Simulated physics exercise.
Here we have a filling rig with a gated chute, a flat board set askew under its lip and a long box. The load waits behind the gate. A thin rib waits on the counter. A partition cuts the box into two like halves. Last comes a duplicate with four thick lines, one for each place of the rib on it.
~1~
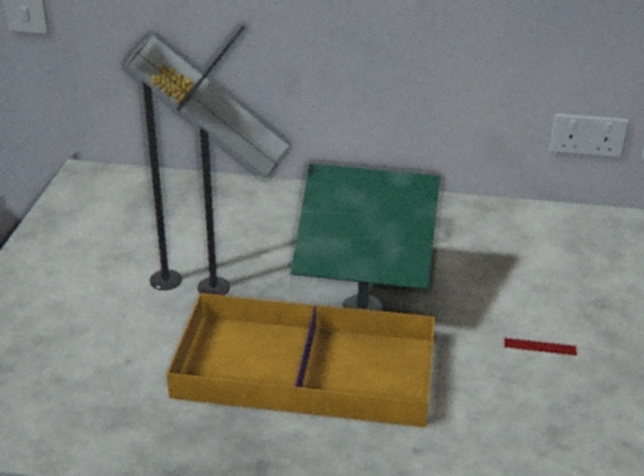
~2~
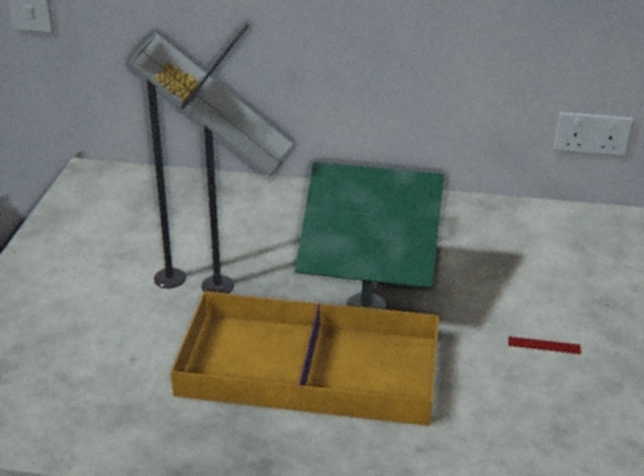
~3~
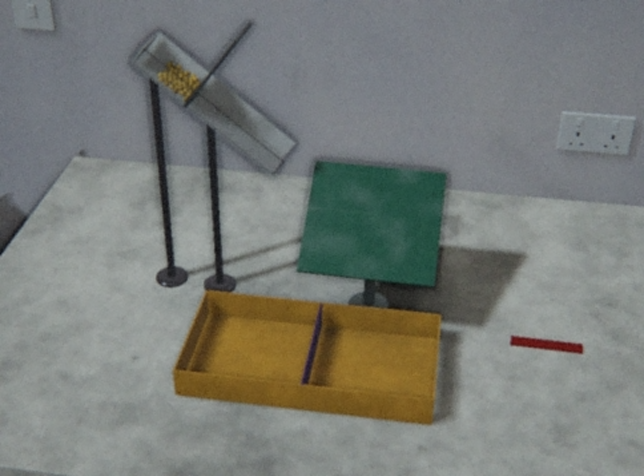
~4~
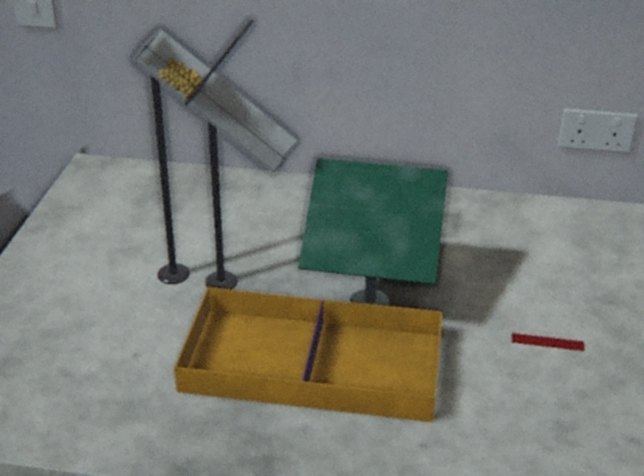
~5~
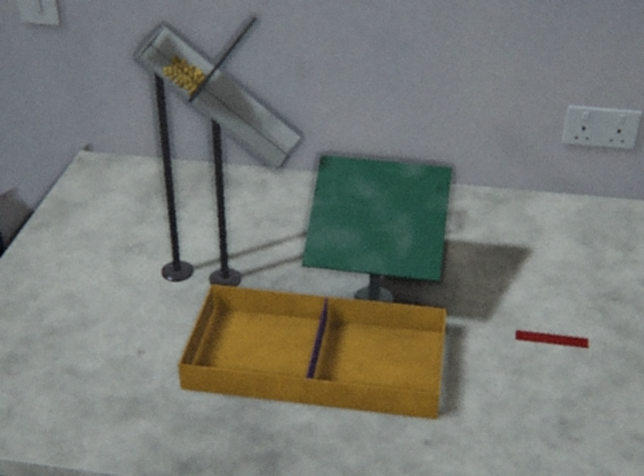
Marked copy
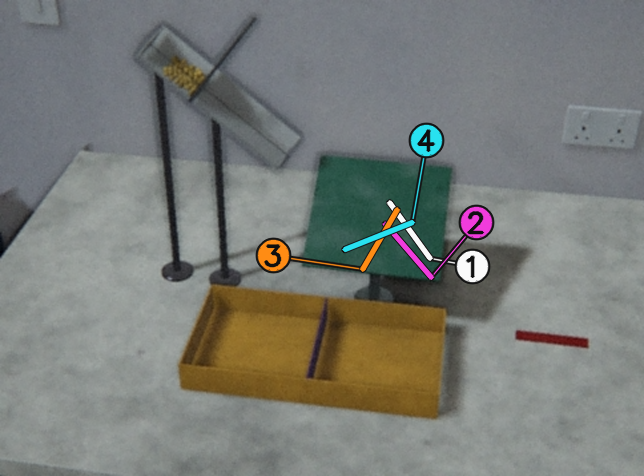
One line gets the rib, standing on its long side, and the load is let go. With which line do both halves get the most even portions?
4 works best here.
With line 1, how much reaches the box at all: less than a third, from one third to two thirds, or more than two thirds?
Line 1 gives more than two thirds.
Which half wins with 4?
Right.
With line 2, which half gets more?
More lands on the right.
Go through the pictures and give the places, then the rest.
In the first frame, load behind the gate (178, 87), puffed corn balls; lip of the chute (272, 168), sloping fairly steeply.
In the second frame, middle of the board (371, 222), tilted fairly steeply; middle of its low edge (363, 279); of its high edge (378, 168).
In the third frame, front corners of the box (174, 370) and (434, 400); front end of its middle wall (302, 385).
In the fourth frame, middle of the load (186, 81); lip (280, 163).
In the fifth frame, middle of the load (189, 78); lip (283, 160).
On the marked copy, line 1 from (389, 202) to (430, 258); line 2 from (385, 224) to (431, 277); line 3 from (397, 209) to (362, 269); line 4 from (412, 222) to (344, 249).
For line 1, of what is caught, about a tenth in the left half, almost all in the right.
For line 2, of what is caught, about a tenth in the left half, almost all in the right.
For line 3, of what is caught, about a tenth in the left half, almost all in the right.
For line 4, of what is caught, roughly a third in the left half, roughly two thirds in the right.
